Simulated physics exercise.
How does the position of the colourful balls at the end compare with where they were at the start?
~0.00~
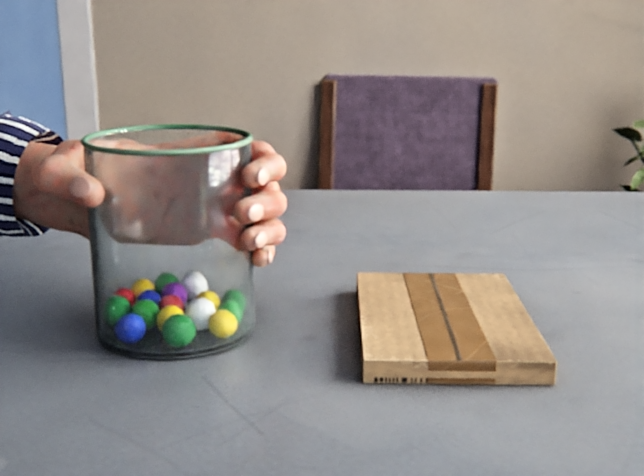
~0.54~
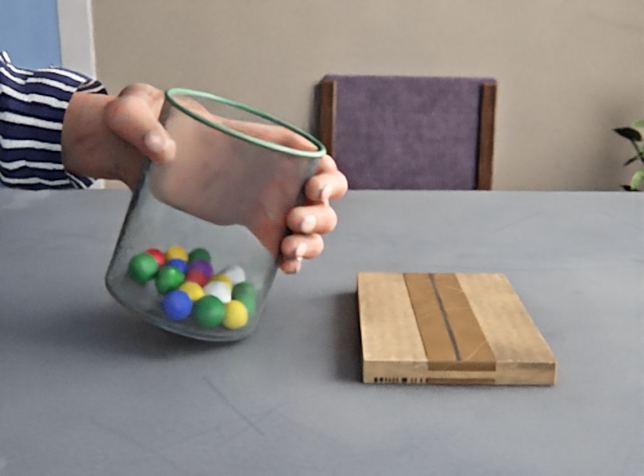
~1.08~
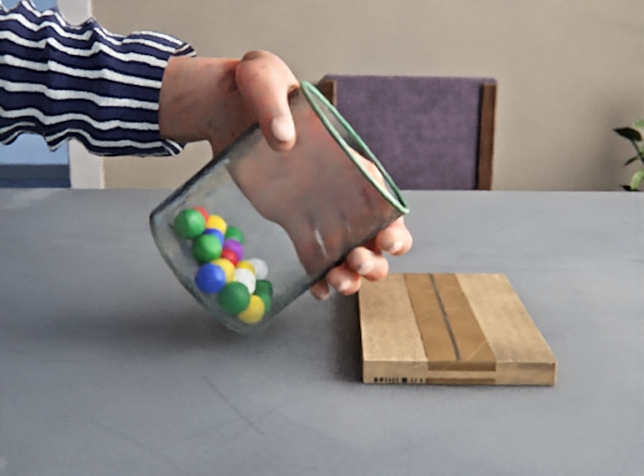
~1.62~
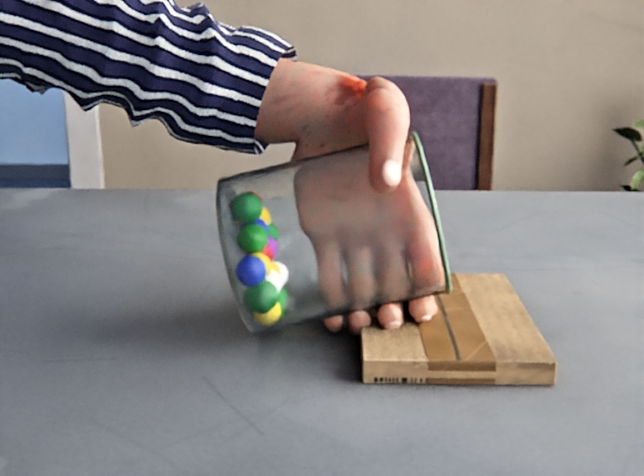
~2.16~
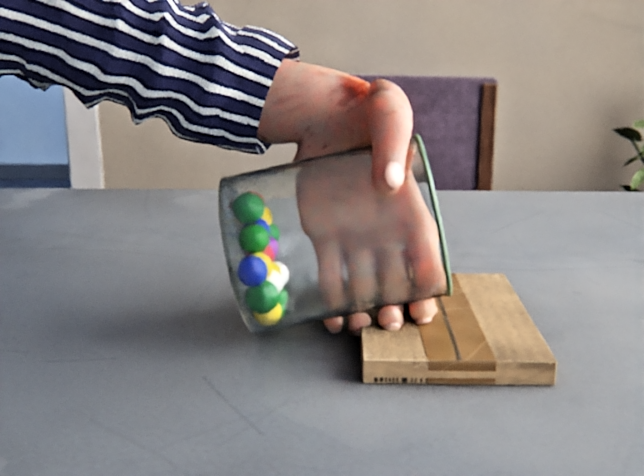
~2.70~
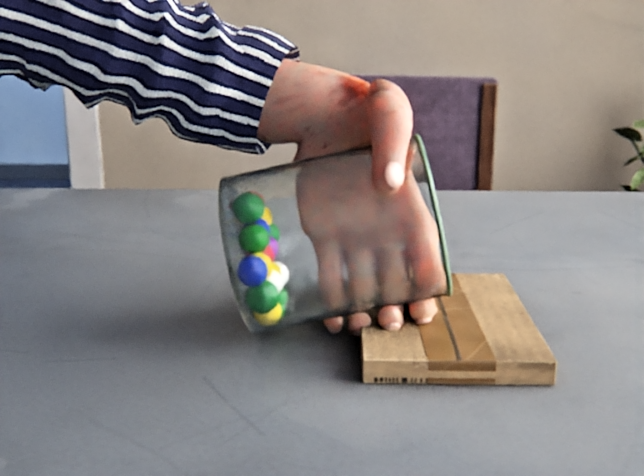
At the end the balls are farther to the right and higher up than at the start, still inside the glass but piled against the base of it as it lies tipped over.
